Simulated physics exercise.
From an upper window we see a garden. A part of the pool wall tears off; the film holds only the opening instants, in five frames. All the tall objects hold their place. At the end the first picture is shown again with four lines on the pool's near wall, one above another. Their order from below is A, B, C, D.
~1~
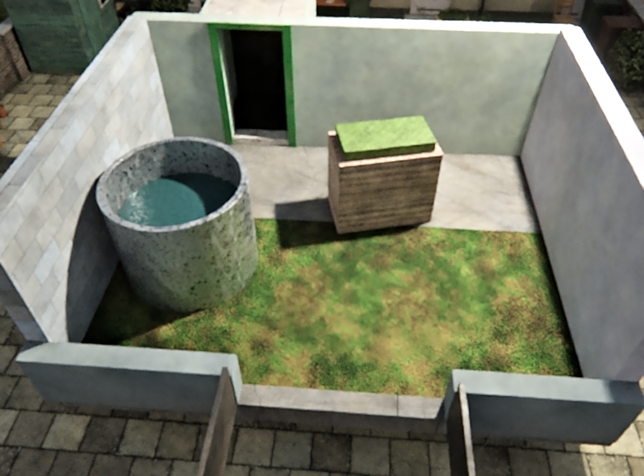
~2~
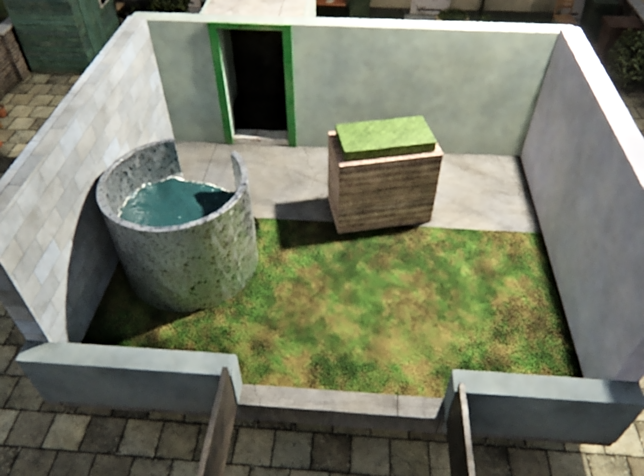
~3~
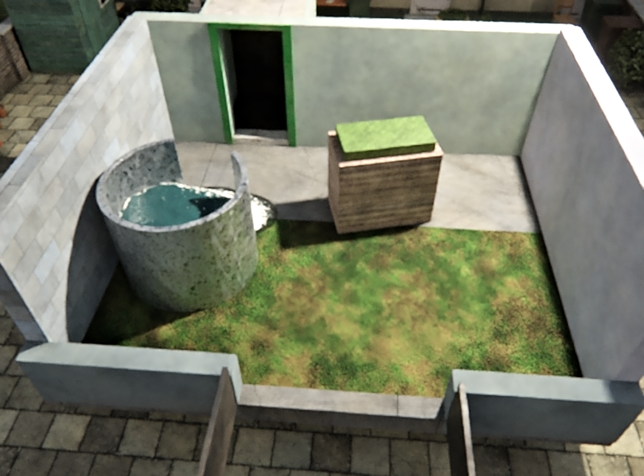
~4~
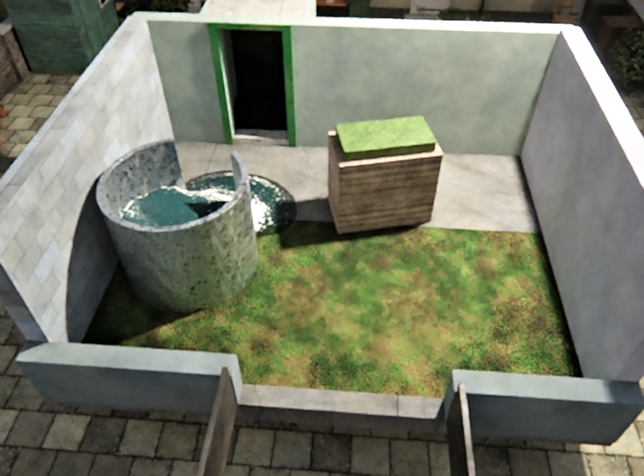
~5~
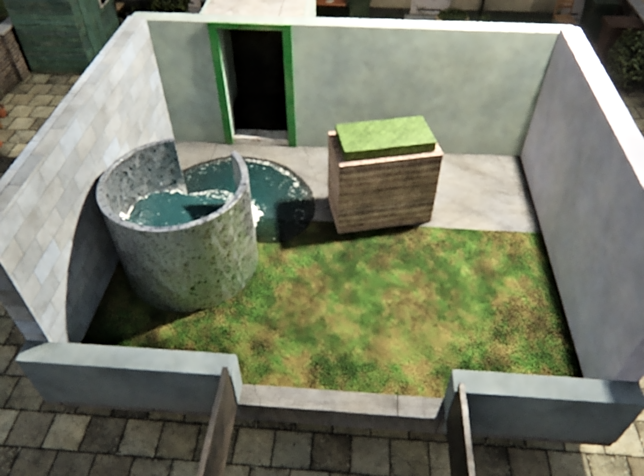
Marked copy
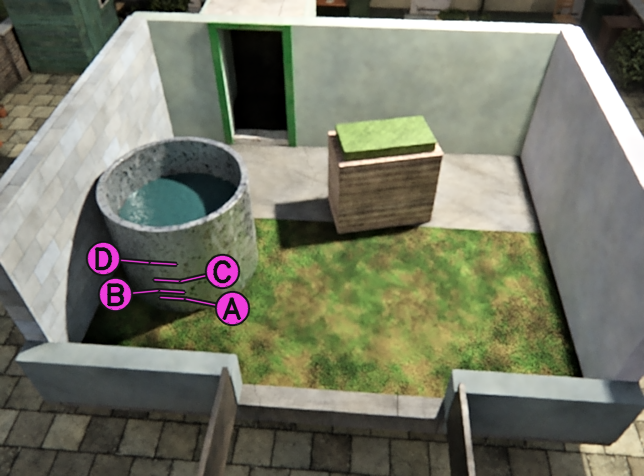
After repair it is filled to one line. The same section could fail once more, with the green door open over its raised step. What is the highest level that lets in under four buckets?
B.
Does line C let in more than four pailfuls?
Yes, it does.
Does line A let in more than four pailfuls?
No.
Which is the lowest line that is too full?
That is line C.
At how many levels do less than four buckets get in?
Two.
In magenta, A at (173, 298); B at (171, 291); C at (167, 280); D at (162, 263); from the bottom up A, B, C, D.
For line A, nothing gets over.
For line B, a bucket or two gets in.
For line C, about 9 bucketfuls get in.
For line D, dozens of bucketfuls pour in.
